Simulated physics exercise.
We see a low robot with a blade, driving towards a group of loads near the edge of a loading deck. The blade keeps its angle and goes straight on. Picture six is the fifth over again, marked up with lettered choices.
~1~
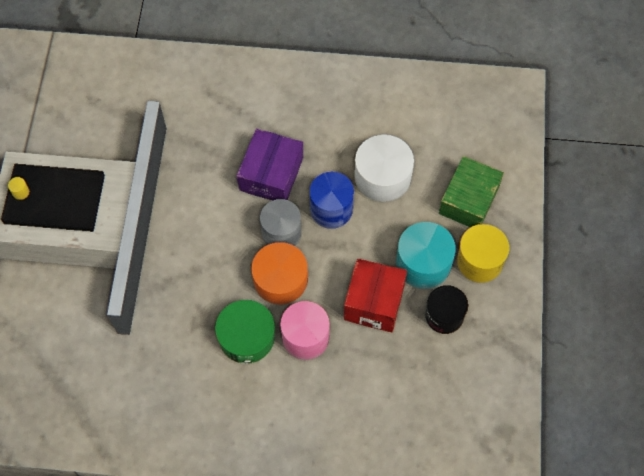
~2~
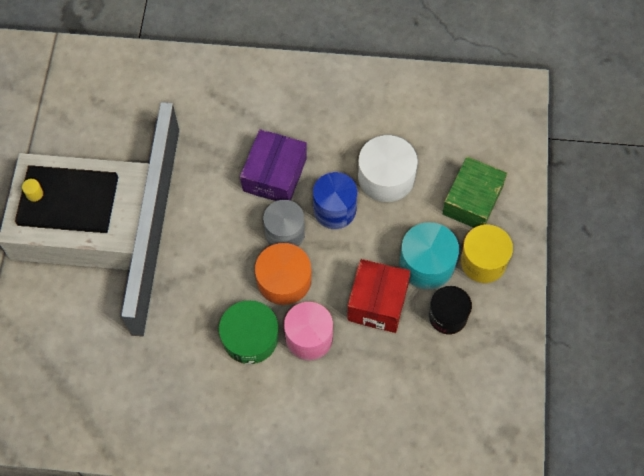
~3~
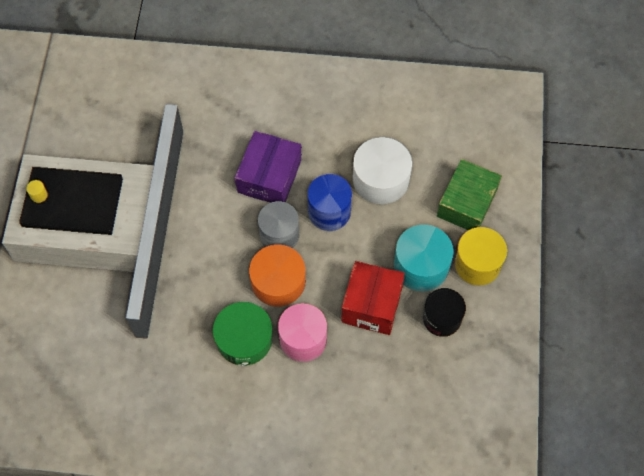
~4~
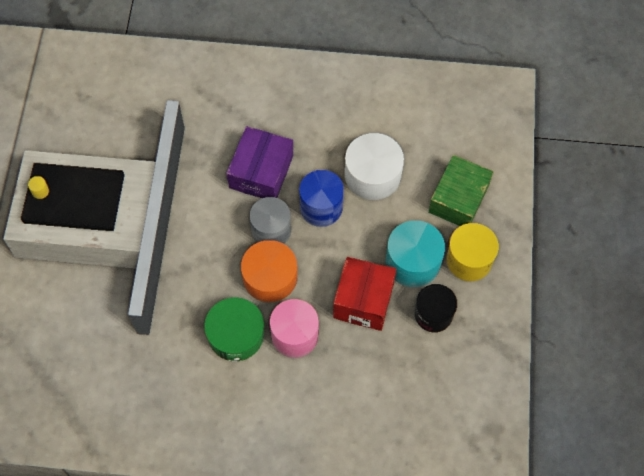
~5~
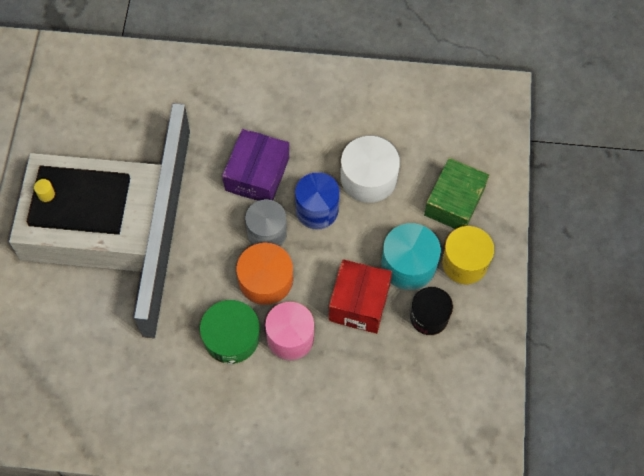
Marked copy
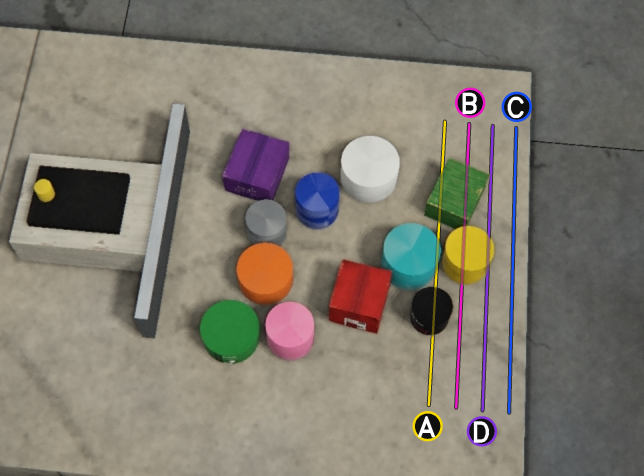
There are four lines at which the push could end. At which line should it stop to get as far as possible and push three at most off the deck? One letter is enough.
It can go as far as A.
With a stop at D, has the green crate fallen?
Yes.
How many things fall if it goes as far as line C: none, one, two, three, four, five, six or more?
Six or more.
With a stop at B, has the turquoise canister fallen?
By then, yes.
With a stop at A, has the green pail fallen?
By then, no.
On the copy, A at (437, 255); B at (463, 257); C at (513, 262); D at (488, 260).
On A. First, robot (185, 209); green pail (283, 346); pink canister (336, 338).
Then, robot (284, 218); green crate (489, 206); yellow pail (482, 257).
Finally, robot (361, 225); yellow pail over the edge; green crate over the edge; three fallen.
By contrast, B drops six; C drops eleven; D drops six.
